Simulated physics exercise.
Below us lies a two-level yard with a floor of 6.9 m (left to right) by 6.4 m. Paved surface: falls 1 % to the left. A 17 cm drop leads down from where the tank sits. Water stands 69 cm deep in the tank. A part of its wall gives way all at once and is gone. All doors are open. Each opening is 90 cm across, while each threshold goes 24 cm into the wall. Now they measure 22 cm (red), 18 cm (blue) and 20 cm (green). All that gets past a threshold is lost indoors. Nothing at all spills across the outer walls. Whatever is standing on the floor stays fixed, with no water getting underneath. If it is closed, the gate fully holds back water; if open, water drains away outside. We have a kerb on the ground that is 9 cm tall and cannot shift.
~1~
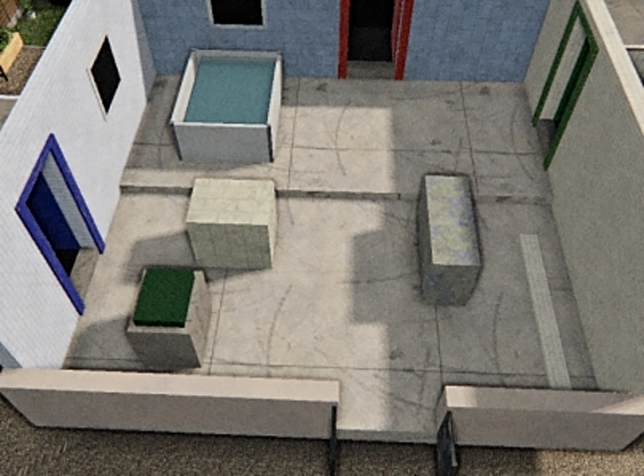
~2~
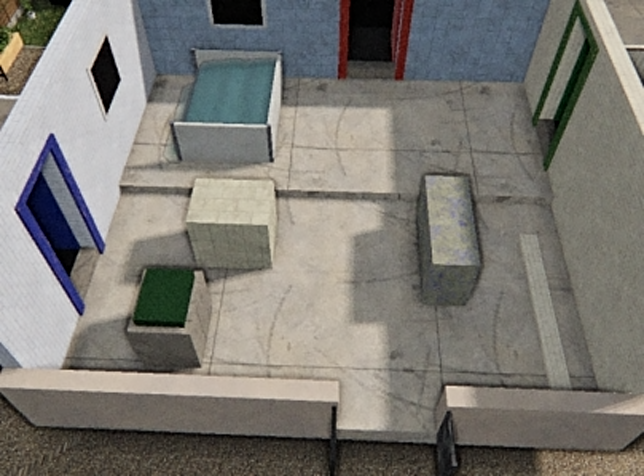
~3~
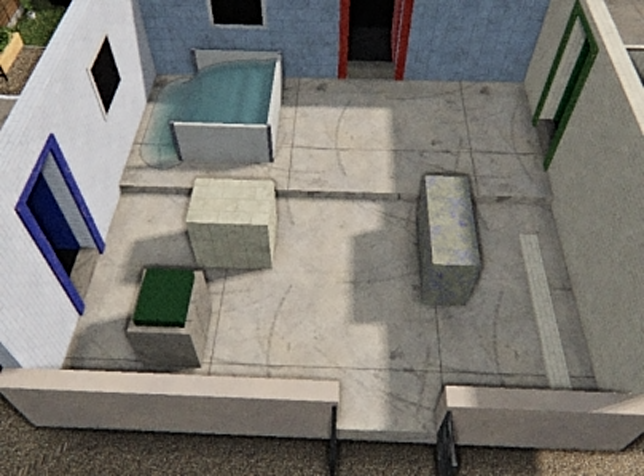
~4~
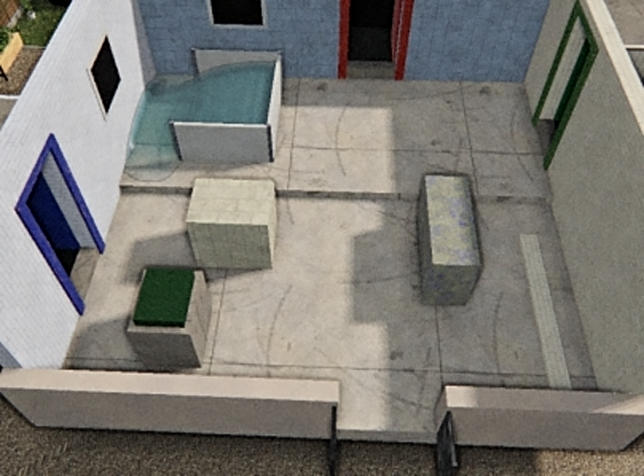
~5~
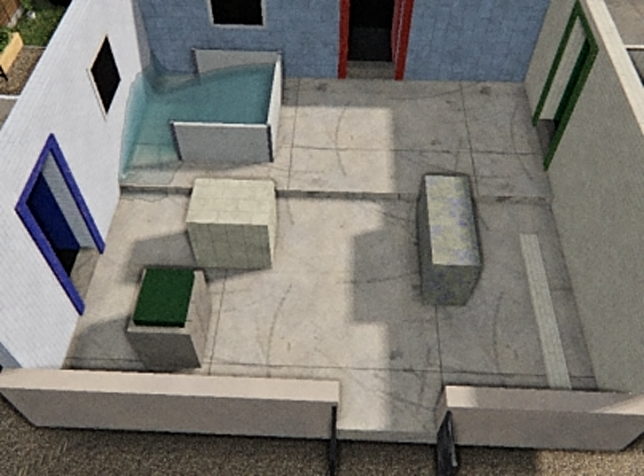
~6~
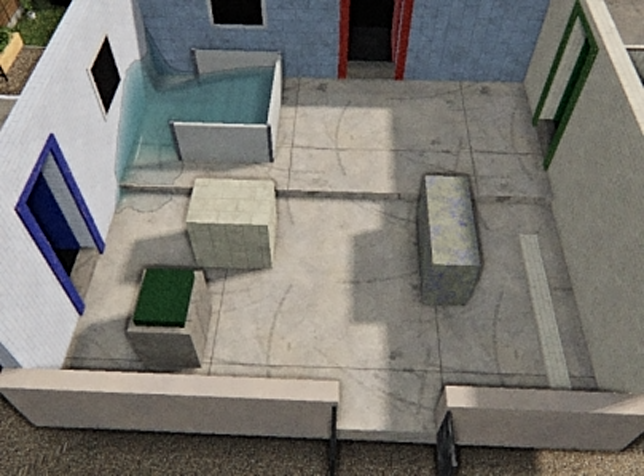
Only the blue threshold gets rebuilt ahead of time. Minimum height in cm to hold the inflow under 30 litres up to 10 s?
Roughly 8.5 cm.
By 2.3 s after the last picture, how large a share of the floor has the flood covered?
Wet share: Near 40 %.
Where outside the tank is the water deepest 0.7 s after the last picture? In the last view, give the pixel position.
Look close to (157, 77).
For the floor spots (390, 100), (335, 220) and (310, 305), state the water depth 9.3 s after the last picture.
1, 4 and 4 cm, respectively.
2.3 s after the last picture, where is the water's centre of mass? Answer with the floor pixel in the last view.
The centre of all the water is around (211, 163).
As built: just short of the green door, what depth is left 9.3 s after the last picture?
It comes to about 2.0 centimetres deep.
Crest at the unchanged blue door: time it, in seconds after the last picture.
I'd say near 7.0 seconds.
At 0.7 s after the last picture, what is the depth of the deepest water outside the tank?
I'd put it near 57 cm.
Then, 0.7 s after the last picture water covers 15 % of the floor, deepest (57 cm) near (157, 77); 5 cm at the blue door, 0 litres in over its 18 cm threshold.
Then, 2.3 s after the last picture water covers 40 % of the floor, deepest (28 cm) near (62, 372); 7 cm at the blue door, 0 litres in over its 18 cm threshold.
Then, 9.3 s after the last picture water covers 80 % of the floor, deepest (12 cm) near (157, 77); 10 cm at the blue door, 0 litres in over its 18 cm threshold.
At the blue door as built, the water peaked near 14 cm, 6.9 s after the last picture.
With a threshold of 7 cm, 49 litres would have come in within the 10 s; with 9.5 cm, 22 litres. So under 30 litres takes about 8.5 cm.
